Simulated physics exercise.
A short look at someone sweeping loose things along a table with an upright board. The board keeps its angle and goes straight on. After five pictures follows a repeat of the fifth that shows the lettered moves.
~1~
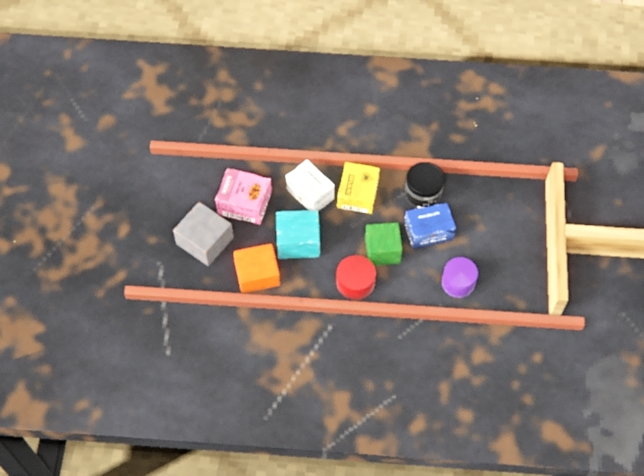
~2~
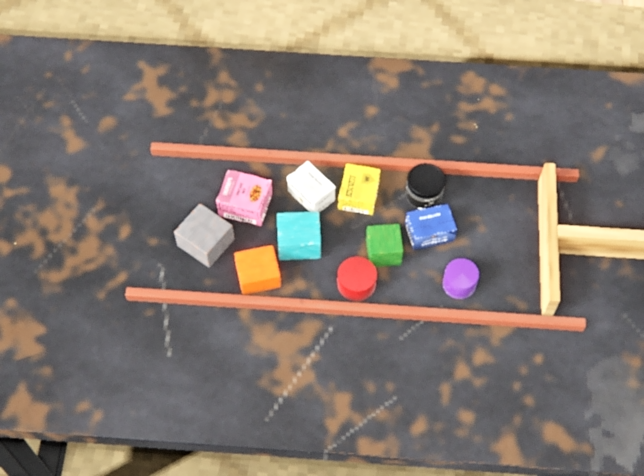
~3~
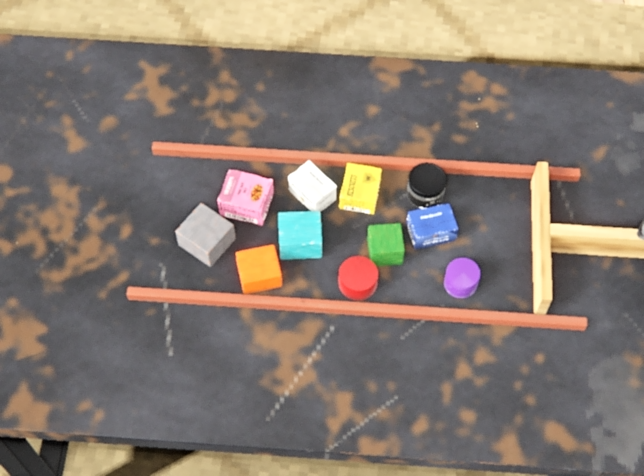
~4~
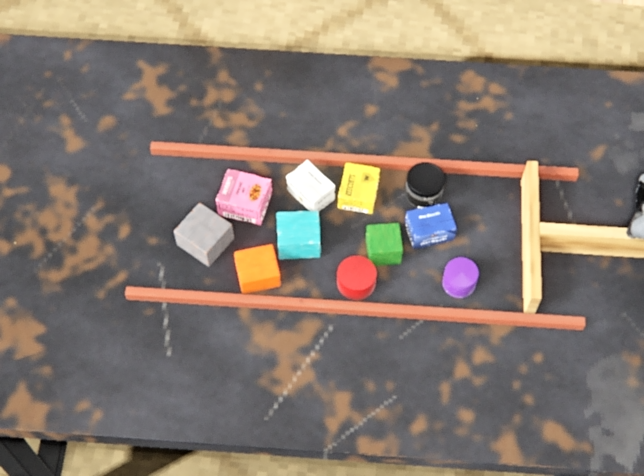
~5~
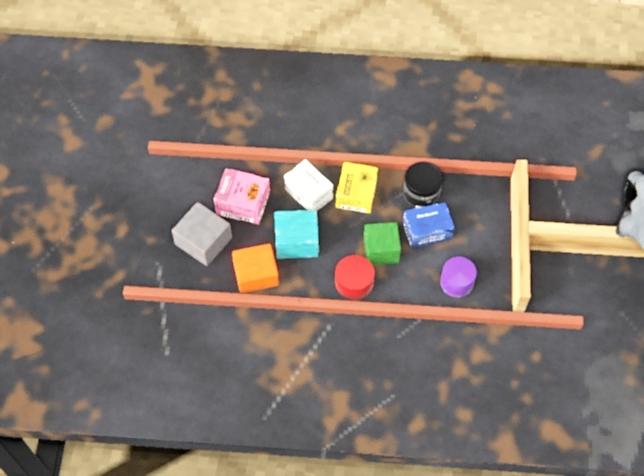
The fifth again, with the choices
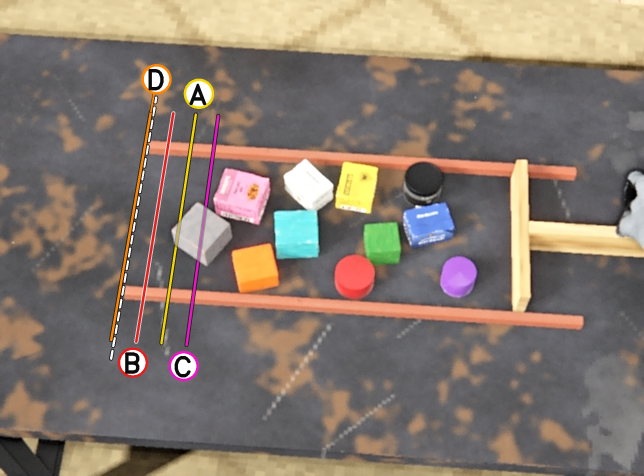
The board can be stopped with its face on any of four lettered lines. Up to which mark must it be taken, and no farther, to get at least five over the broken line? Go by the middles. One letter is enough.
Line A.
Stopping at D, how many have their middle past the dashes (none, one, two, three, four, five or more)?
Five or more.
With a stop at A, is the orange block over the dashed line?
Yes.
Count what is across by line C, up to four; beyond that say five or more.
Four.
On the copy, A at (180, 223); B at (156, 221); C at (203, 224); D at (132, 220); the dashed line at (135, 220).
On A. First, board (399, 218); grey block (203, 234); pink packet (242, 197); none across.
Then, board (277, 210); grey block (145, 246); pink packet (160, 203); none across.
Finally, board (181, 204); grey block (63, 234); pink packet (90, 195); six across.
By contrast, B gets eight across, but is farther than needed; C gets only four across; D gets eleven across, but is farther than needed.
